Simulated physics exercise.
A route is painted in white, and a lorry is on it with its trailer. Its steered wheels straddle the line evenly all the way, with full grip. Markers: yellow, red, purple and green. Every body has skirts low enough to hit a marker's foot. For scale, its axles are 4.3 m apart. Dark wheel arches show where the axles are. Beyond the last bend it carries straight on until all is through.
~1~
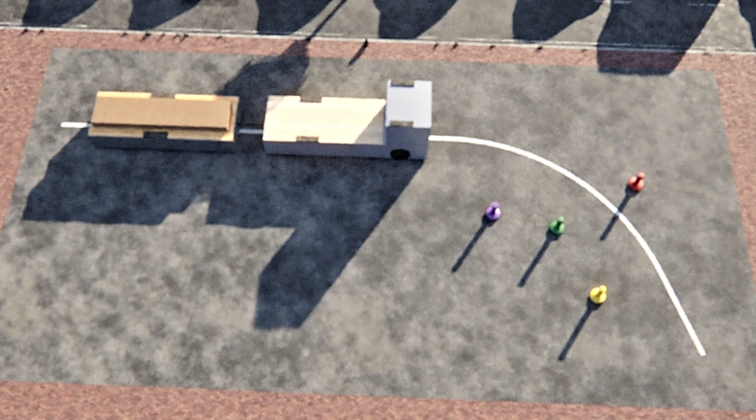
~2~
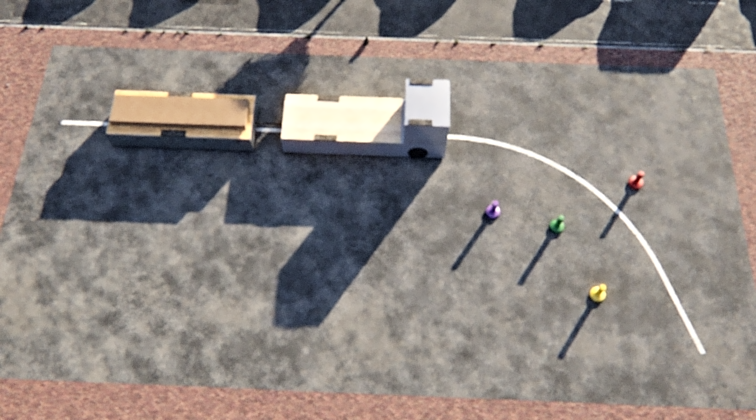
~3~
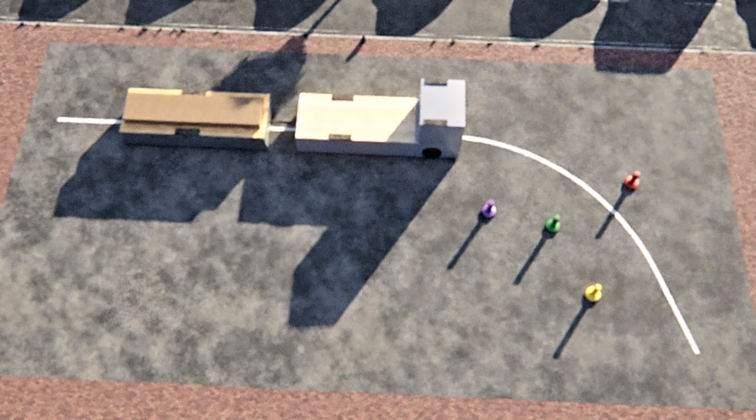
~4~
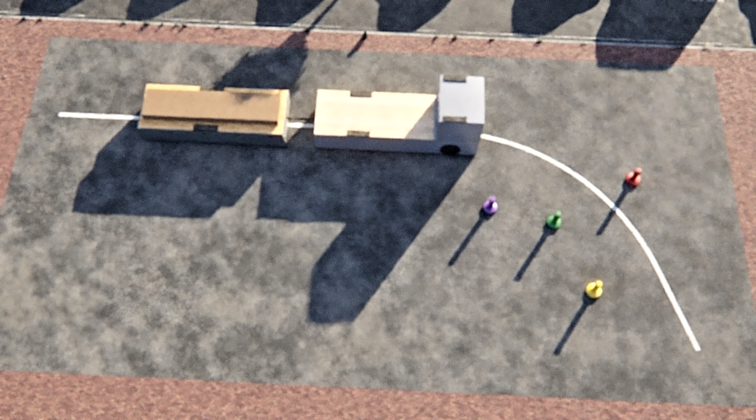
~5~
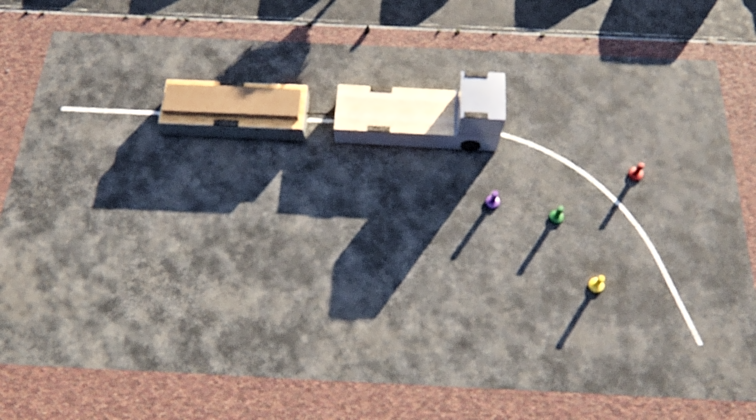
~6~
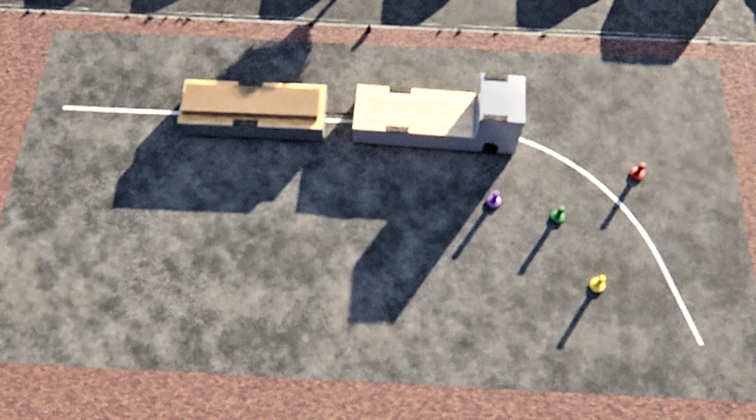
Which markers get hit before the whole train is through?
The yellow one is missed; the red one takes a hit; the purple one stays untouched; the green one takes a hit.
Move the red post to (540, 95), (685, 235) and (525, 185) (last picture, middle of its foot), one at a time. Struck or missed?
First missed, second hit, third struck.
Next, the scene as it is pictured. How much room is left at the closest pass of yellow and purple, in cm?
Yellow 20, purple 70.
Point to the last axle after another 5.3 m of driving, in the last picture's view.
Near (355, 109).
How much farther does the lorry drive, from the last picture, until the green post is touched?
After some 13.0 m.
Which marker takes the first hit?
The red one.
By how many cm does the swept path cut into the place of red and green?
Red 20, green 70.
With 5.9 m more driven, the last axle is at (367, 110) of the last picture, 5 cm off the line; the lorry has hit red.
With 13.4 m more driven, the last axle is at (504, 145) of the last picture, 130 cm off the line; the trailer has hit green.
With 14.6 m more driven, the last axle is at (525, 156) of the last picture, 150 cm off the line; purple has been passed with 70 cm to spare.
With 21.8 m more driven, the last axle is at (637, 259) of the last picture, 150 cm off the line; yellow has been passed with 15 cm to spare.
With 29.2 m more driven, the last axle is at (740, 416) of the last picture, 45 cm off the line; 2 of 4 struck in all.
